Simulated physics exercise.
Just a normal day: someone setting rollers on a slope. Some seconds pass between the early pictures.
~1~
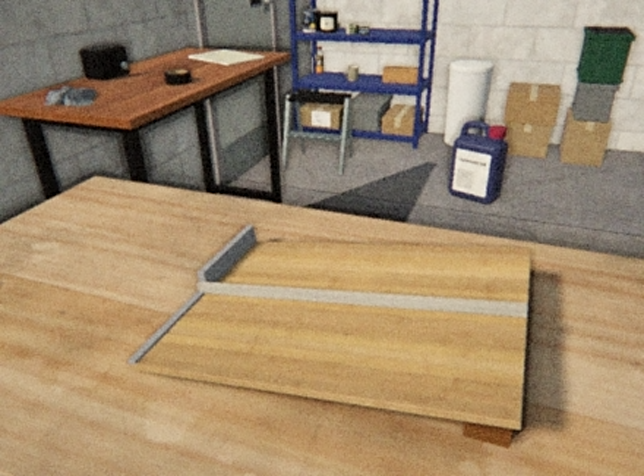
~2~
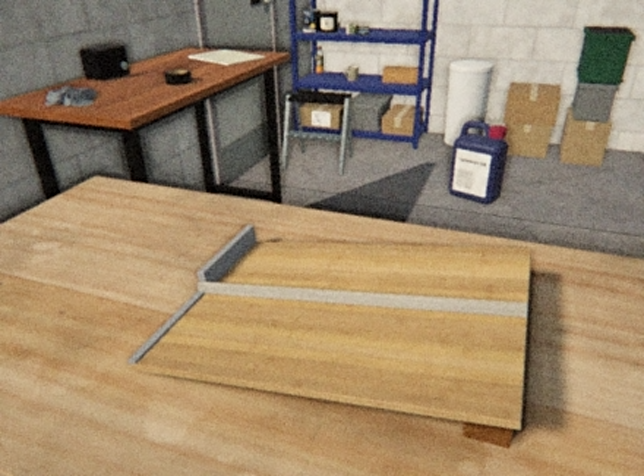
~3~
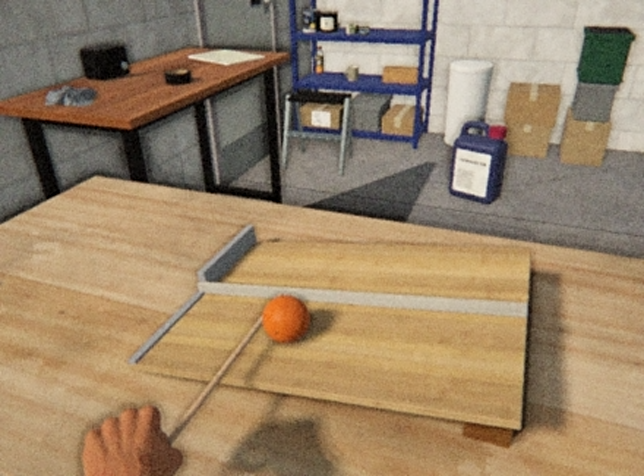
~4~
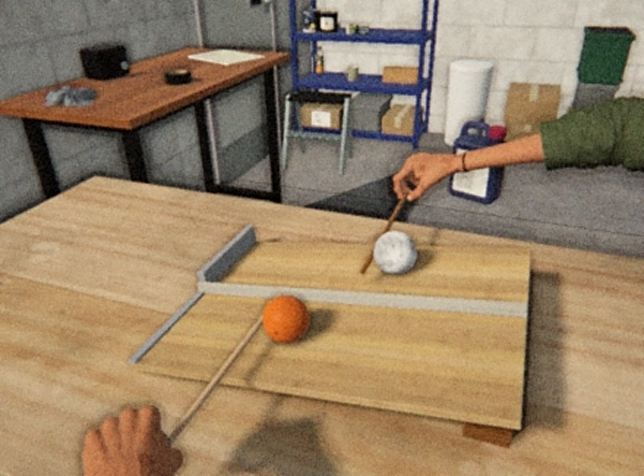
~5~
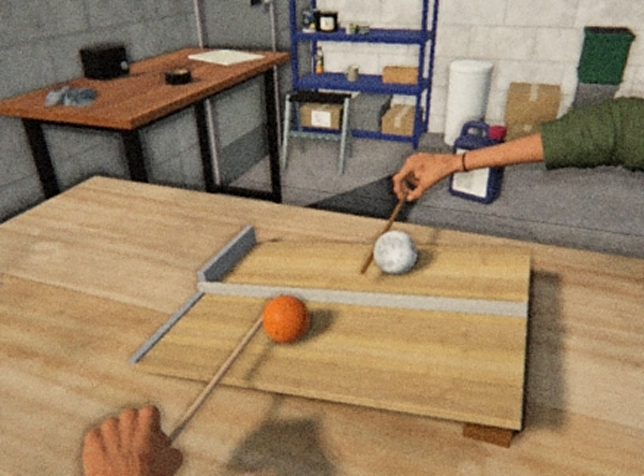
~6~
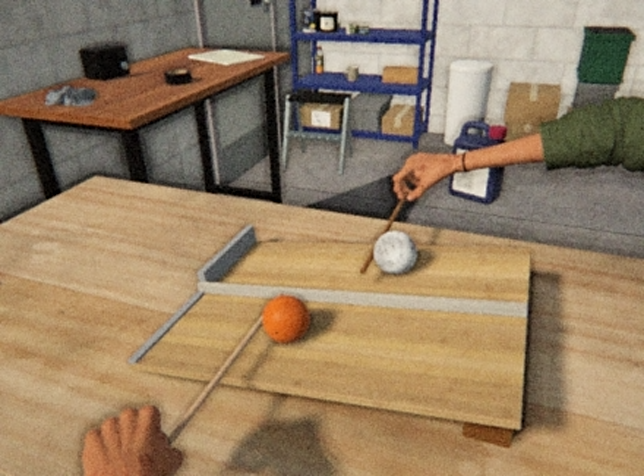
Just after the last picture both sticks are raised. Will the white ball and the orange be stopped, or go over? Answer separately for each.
Lab note - white ball retained, orange lost over the edge.
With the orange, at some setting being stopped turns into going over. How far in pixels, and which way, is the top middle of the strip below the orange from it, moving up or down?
The switch comes 4 pixels further up.
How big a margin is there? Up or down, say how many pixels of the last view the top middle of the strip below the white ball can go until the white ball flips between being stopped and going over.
8 pixels, down.
Then, 0.68 s past the last view, white ball rolling on the board near (281, 249); orange rolling on the board near (168, 305).
Finally, the white ball gets caught, near (247, 248); the orange runs past the strip.
